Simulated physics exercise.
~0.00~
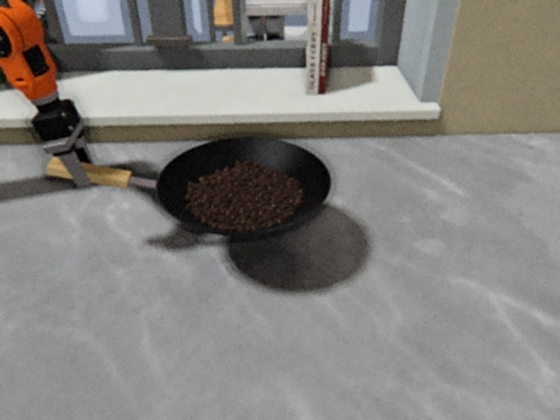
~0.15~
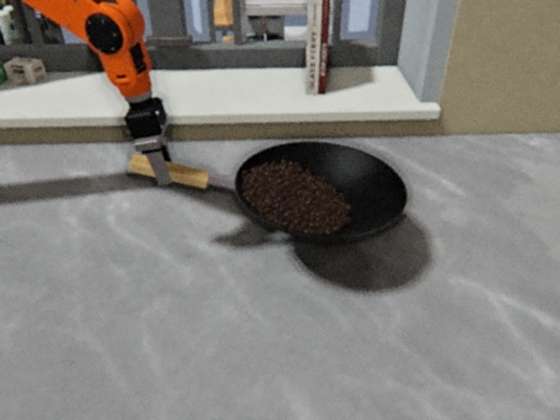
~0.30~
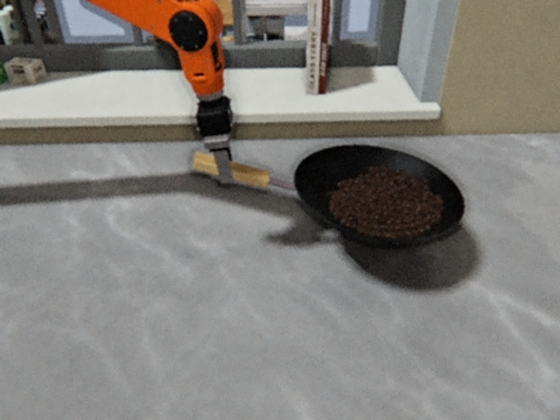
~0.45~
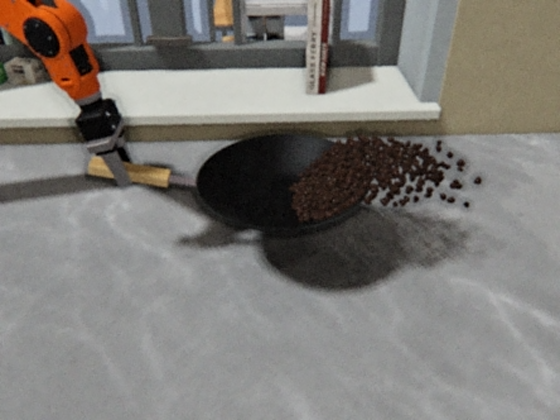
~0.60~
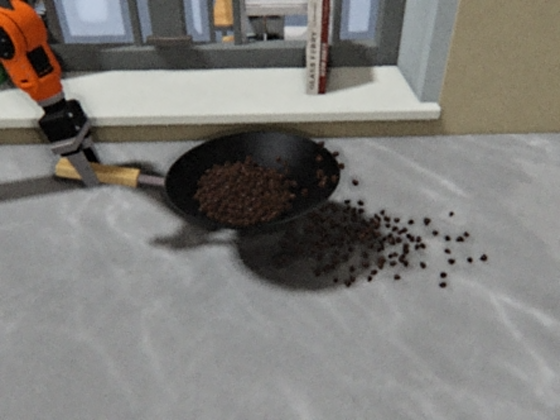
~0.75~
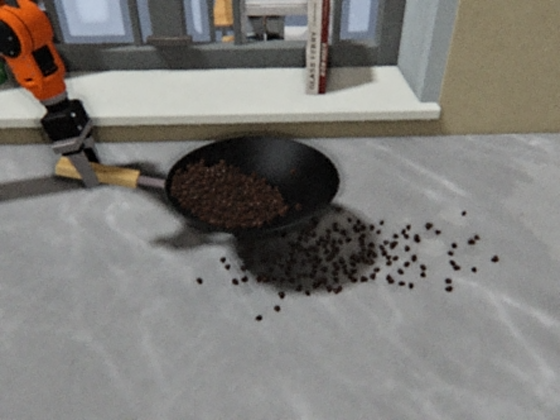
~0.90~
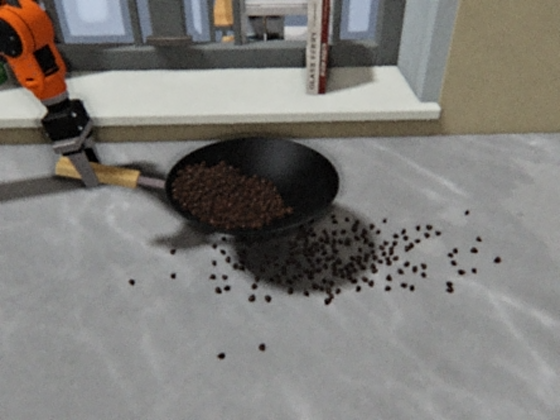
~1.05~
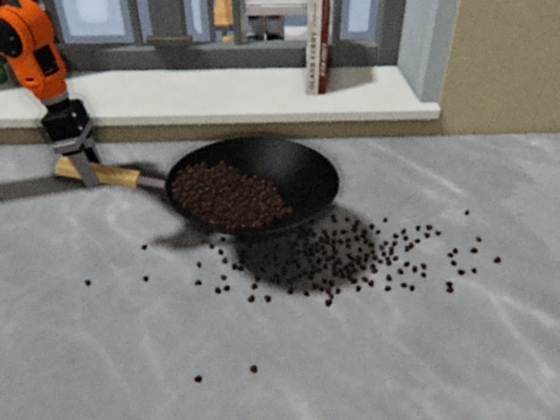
Orange robot arm sliding a black wok of dark beans right, then jerking it back left, scattering some across the grey counter.
